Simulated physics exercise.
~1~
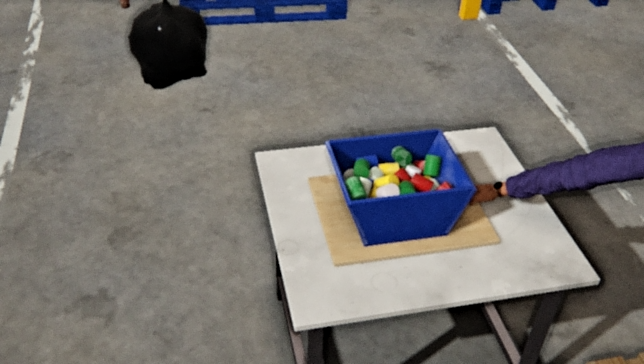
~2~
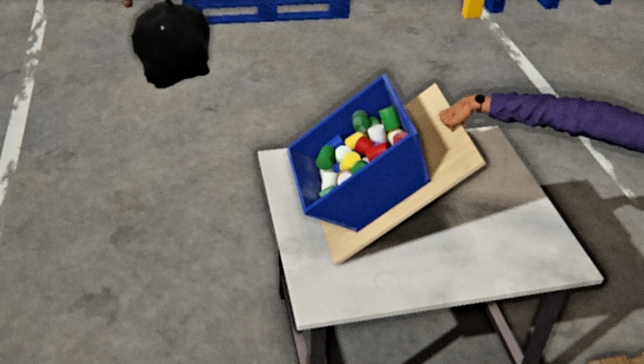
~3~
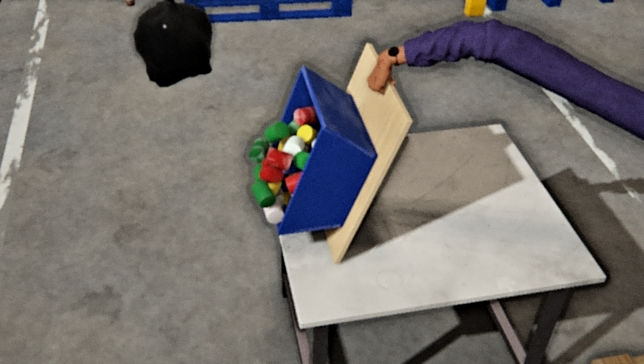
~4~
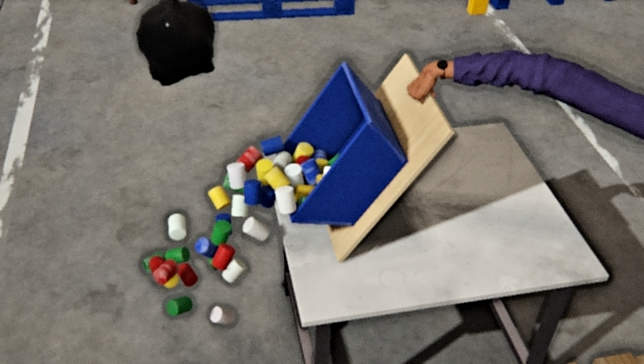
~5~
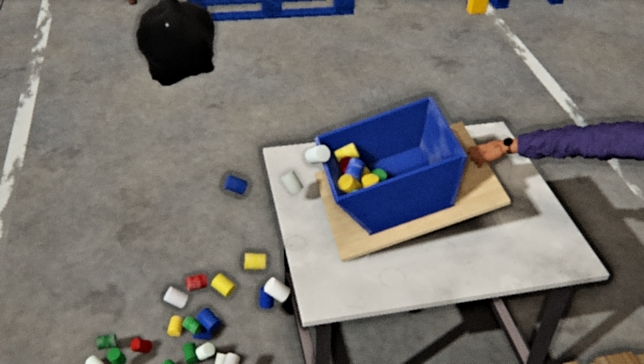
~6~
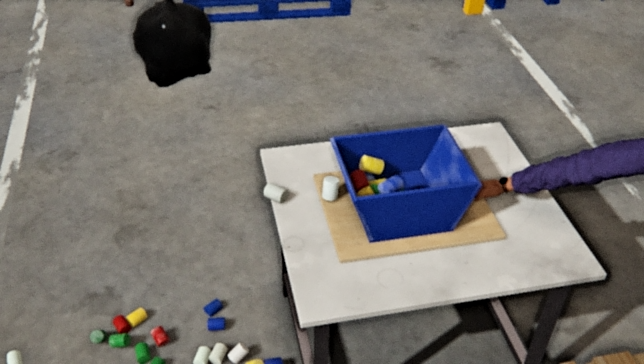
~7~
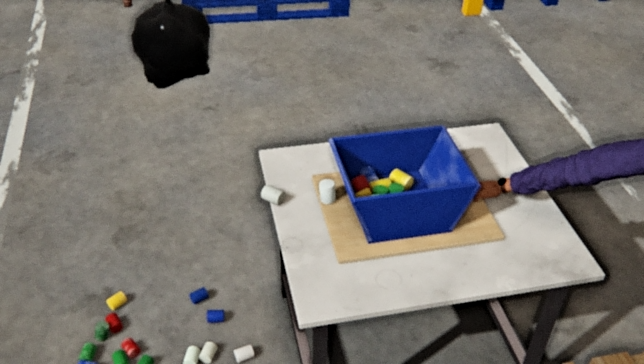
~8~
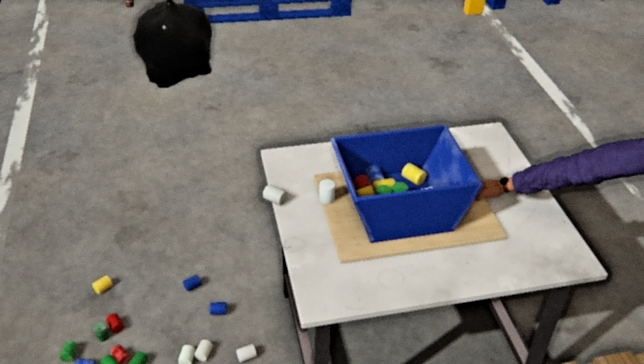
A blue box on a board is tipped left by a hand, spilling most jars, then lowered flat.
